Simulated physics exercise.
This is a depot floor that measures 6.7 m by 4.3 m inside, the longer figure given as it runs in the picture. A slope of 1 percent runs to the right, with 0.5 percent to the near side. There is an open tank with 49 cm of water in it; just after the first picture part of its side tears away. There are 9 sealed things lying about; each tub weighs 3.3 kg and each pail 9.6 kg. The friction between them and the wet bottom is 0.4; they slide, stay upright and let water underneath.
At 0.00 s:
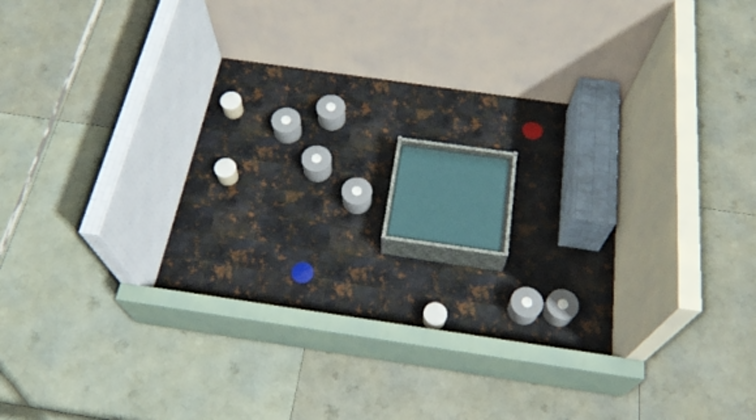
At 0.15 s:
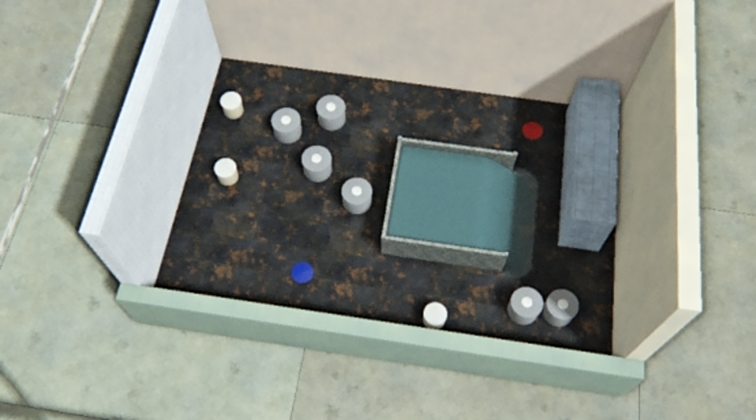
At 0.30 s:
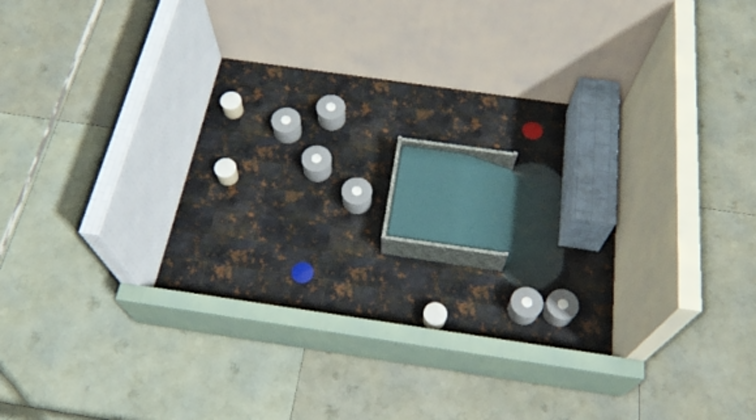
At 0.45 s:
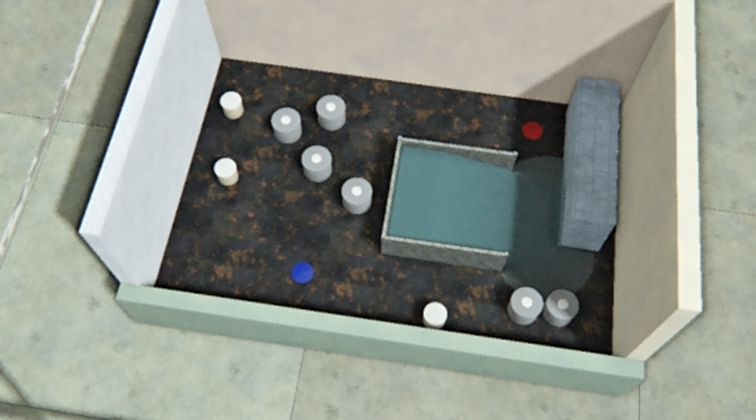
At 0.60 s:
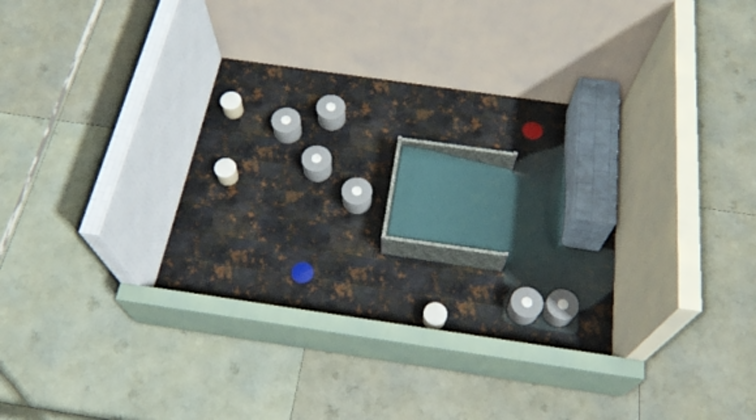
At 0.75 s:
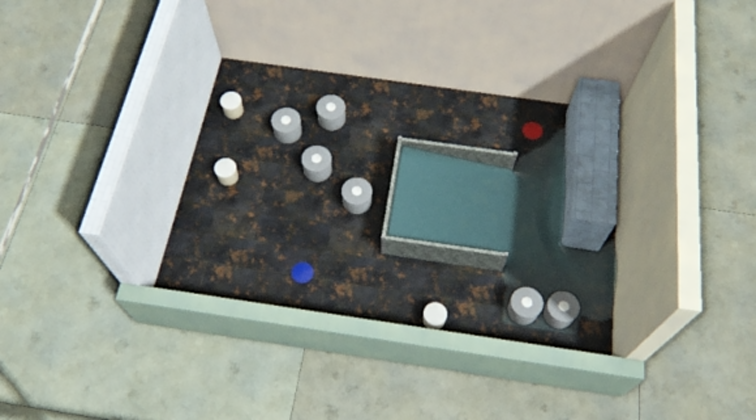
Water slips out through the open right side of a square grey-walled tank and spreads as a dark, thin sheet toward the grey block at right and the tubs at lower right, on a dark, speckled depot floor seen from above. Grey tubs and smaller white ones stand around it, with a blue patch at lower left and a red one at upper right. The tubs show no clear movement, and the camera stays still.
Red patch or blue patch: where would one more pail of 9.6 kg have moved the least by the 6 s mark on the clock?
Blue.
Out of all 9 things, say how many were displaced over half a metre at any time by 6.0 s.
Result: 6.
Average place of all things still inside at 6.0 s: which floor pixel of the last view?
Close to (292, 200).
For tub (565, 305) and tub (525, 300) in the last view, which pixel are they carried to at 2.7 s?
Somewhere around (523, 331) and (491, 307).
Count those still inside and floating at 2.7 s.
1.
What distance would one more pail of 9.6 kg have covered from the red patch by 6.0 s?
Close to 200 centimetres, I'd reckon.
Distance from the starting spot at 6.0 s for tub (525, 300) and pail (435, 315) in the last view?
In turn: 250 cm, 100 cm.
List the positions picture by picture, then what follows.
The first frame shows a tub at (563, 304) rests on the ground; a tub at (527, 302) rests on the ground; the red patch at (533, 131); the blue patch at (303, 273); water covers 2.6 m2; 0 of 9 have shifted.
The second frame shows a tub at (563, 304) rests on the ground; a tub at (527, 302), on the bottom; the red patch at (533, 131); the blue patch at (303, 273); water covers 3.4 m2; 0 of 9 have shifted.
The third frame shows a tub at (563, 304), on the bottom; a tub at (527, 302), on the bottom; the red patch at (533, 131); the blue patch at (303, 273); water covers 4.3 m2; 0 of 9 have shifted.
The fourth frame shows a tub at (563, 304), on the bottom; a tub at (527, 302) rests on the ground; the red patch at (533, 131); the blue patch at (303, 273); water covers 4.8 m2; 0 of 9 have shifted.
The fifth frame shows a tub at (563, 304) rests on the ground; a tub at (527, 302) rests on the ground; the red patch at (533, 131); the blue patch at (303, 273); water covers 5.3 m2; 0 of 9 have shifted.
The sixth frame shows a tub at (563, 306) rests on the ground, 3 cm from its start; a tub at (527, 302) rests on the ground; the red patch at (533, 131); the blue patch at (303, 273); water covers 5.6 m2; 0 of 9 have shifted.
After 1.2 s on red it would be 1 cm off in 4 cm of water; on blue it would be 0 cm off in 0 cm of water.
After 2.7 s on red it would be 139 cm off in 5 cm of water; on blue it would be 0 cm off in 0 cm of water.
After 4.2 s on red it would be 179 cm off in 4 cm of water; on blue it would be 0 cm off in 2 cm of water.
After 6.0 s on red it would be 179 cm off in 4 cm of water; on blue it would be 0 cm off in 3 cm of water.
